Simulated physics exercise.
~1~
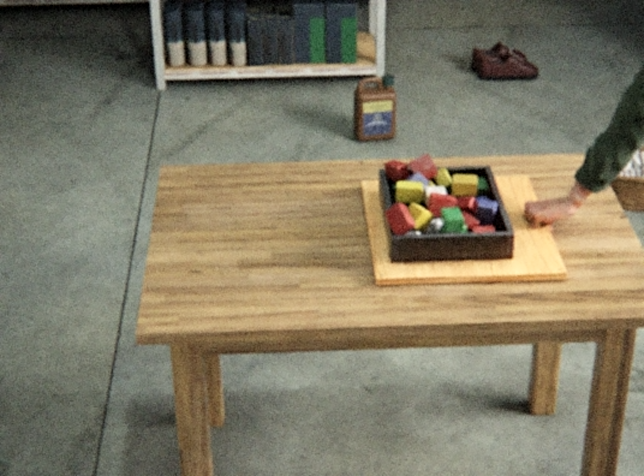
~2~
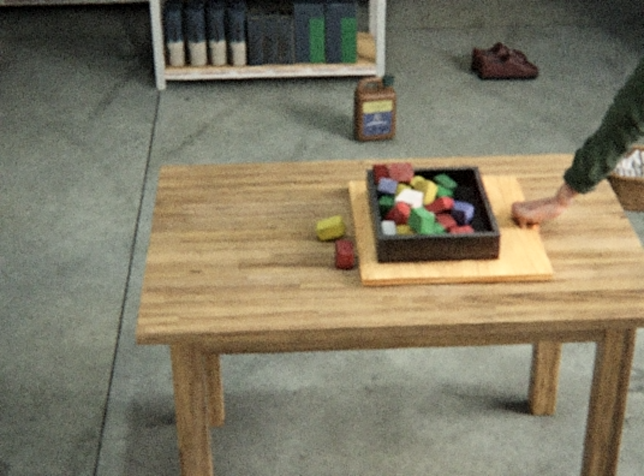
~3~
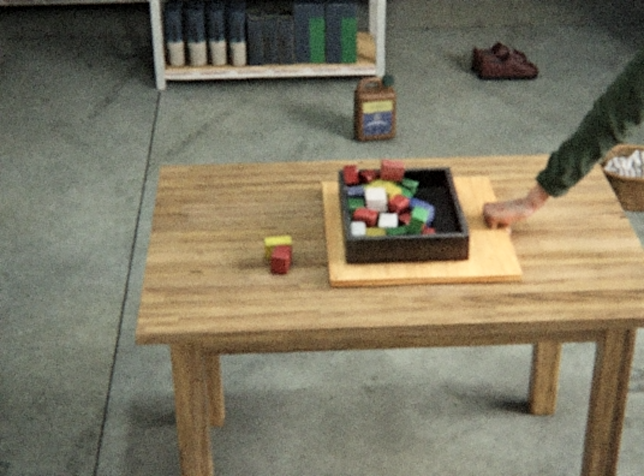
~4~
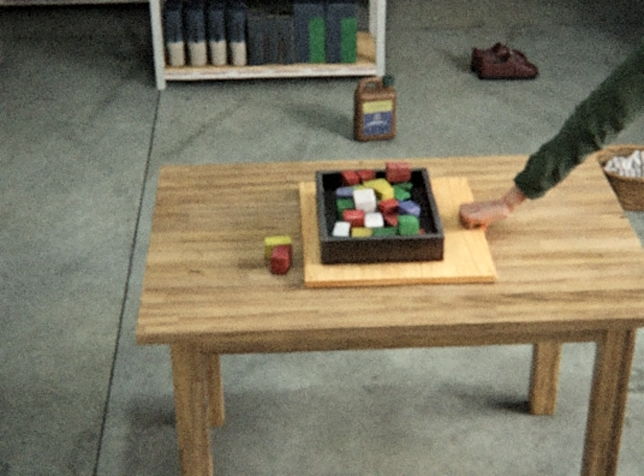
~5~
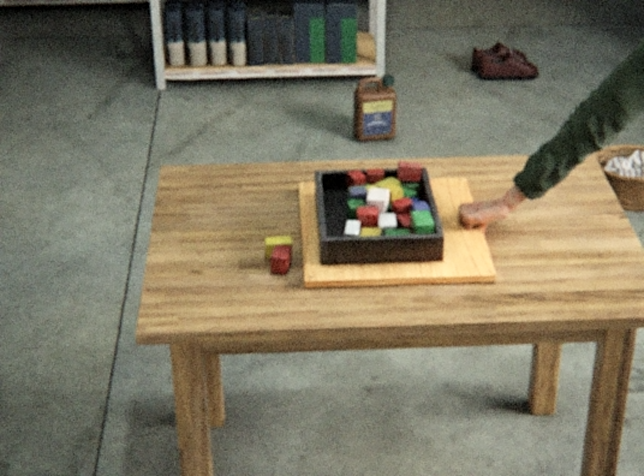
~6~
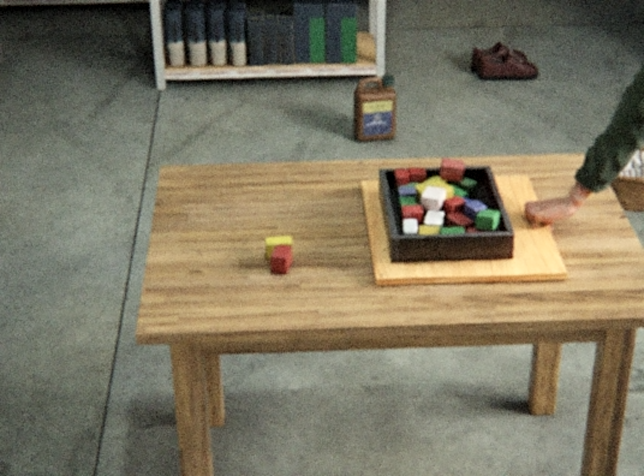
A wooden board carrying a black box heaped with colourful toy bricks sits toward the right of a wooden table, with a hand at its right edge. The board moves left with the hand, and a yellow brick and a red brick land on the tabletop to the left of it. As the board continues left, the two bricks come to lie close together, then stay put while it stops near them. The board then travels back right to where it began, leaving the pair on the table and the other bricks in the box.
